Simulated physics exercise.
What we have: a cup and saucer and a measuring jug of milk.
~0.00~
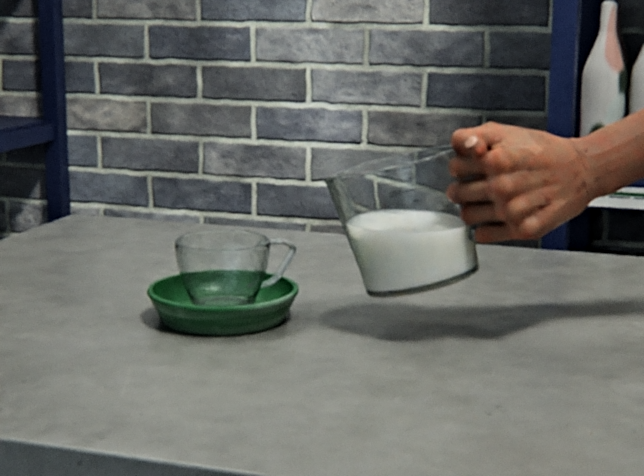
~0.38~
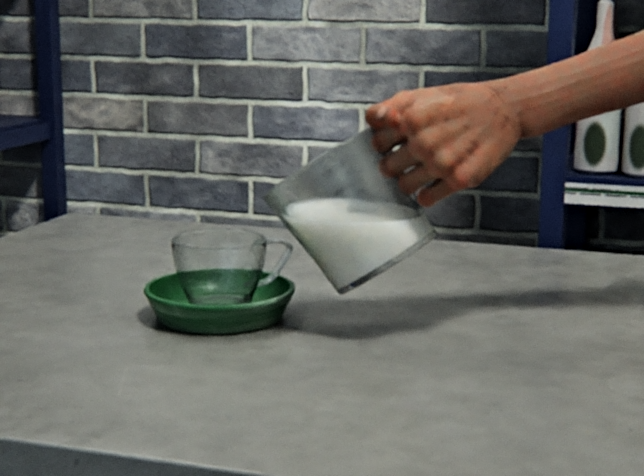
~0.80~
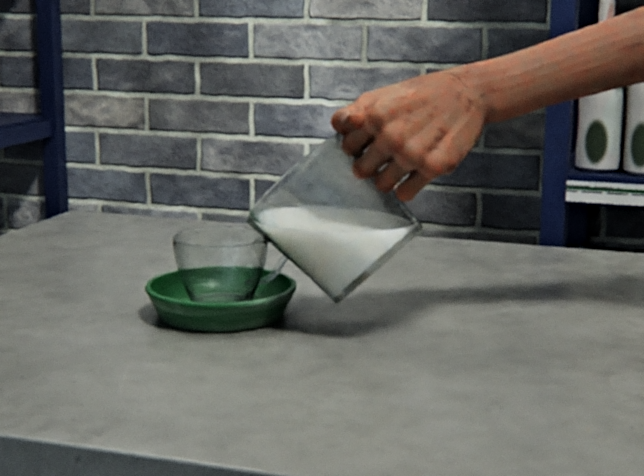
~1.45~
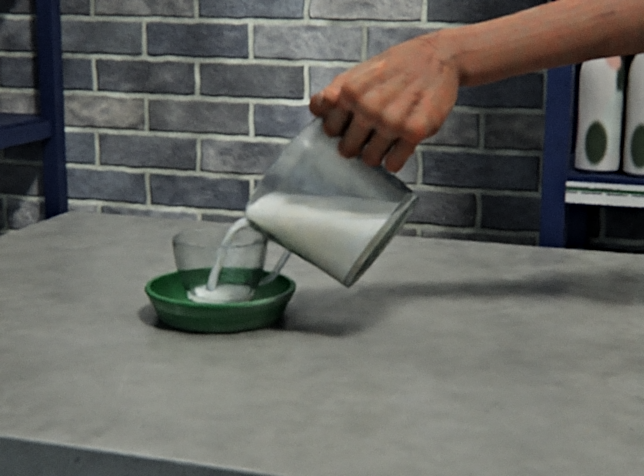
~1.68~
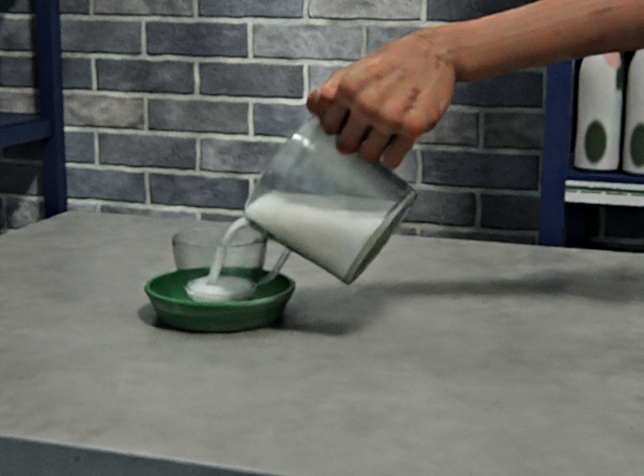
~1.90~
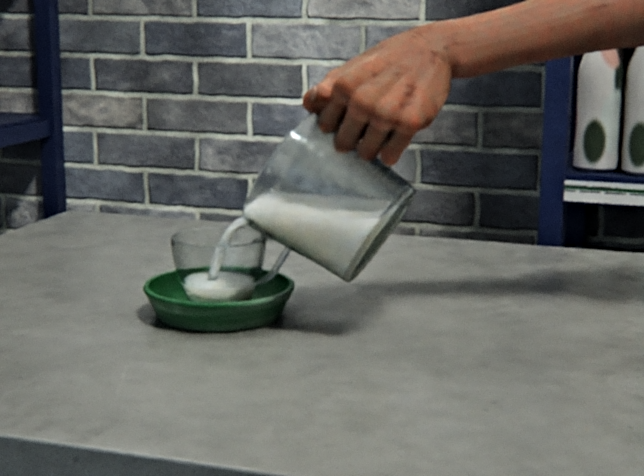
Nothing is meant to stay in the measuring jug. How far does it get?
In the end it runs over into the saucer only.
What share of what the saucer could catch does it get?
I make it 60 per cent.
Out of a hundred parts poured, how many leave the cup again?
I make it 30 per cent.
Around 4.2 s, the cup is nearly full; the saucer is dry.
Around 6.1 s, the cup is full to the brim; the saucer is wet, with room to spare.
Around 8.1 s, the cup is full to the brim; the saucer is wet, with room to spare.
